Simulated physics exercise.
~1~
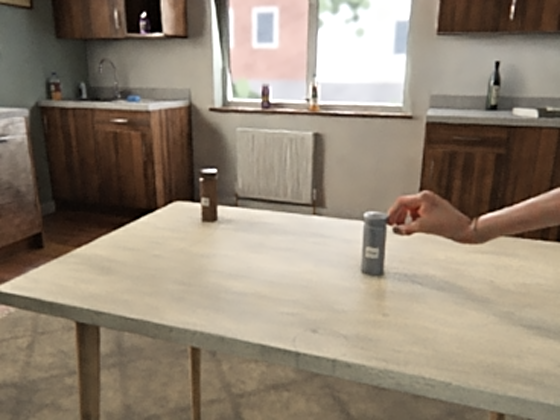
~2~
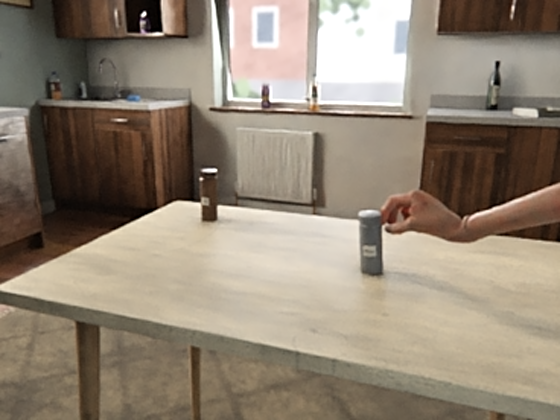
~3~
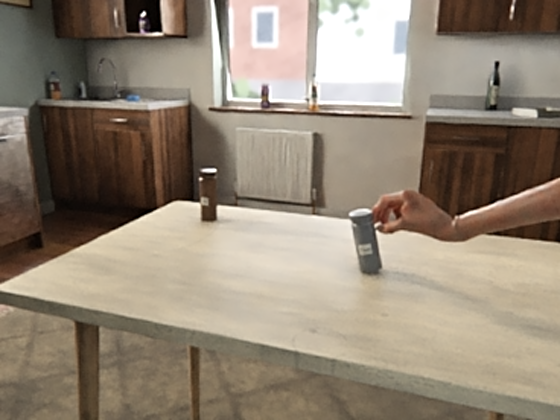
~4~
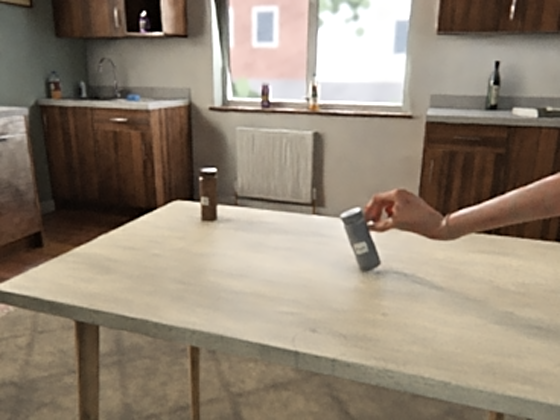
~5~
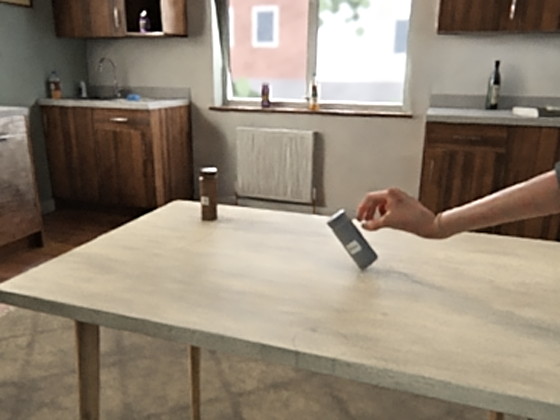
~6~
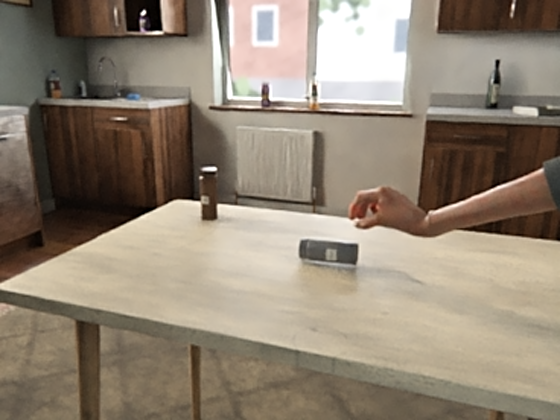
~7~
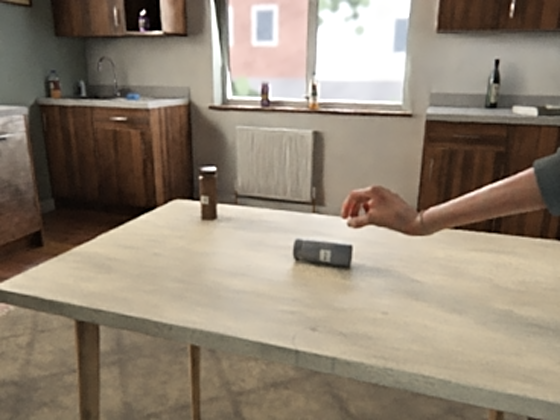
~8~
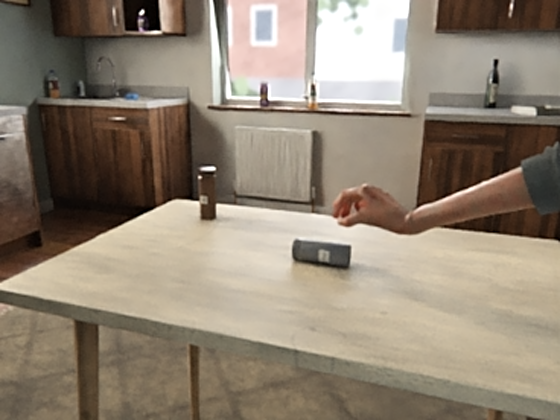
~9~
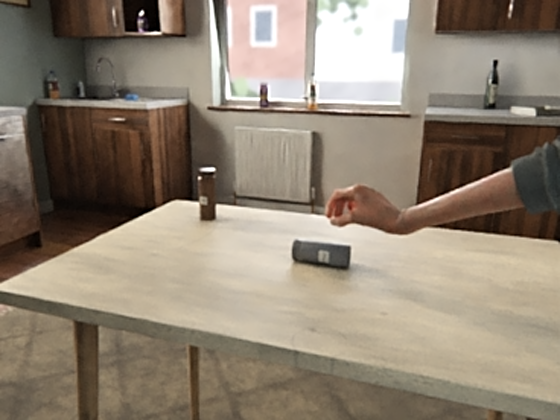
A hand reaches in from the right over a pale wooden table in a kitchen, seen from slightly above by a gently swaying camera, with dark wooden cabinets and a bright window behind. A grey cylindrical shaker stands near the fingertips, and a smaller-looking brown shaker stands farther back to the left. The hand moves left against the upper part of the grey shaker, which begins to lean. It tilts steeply leftward, then topples onto its side. The hand hovers above it as the grey shaker lies still, while the brown one remains upright.
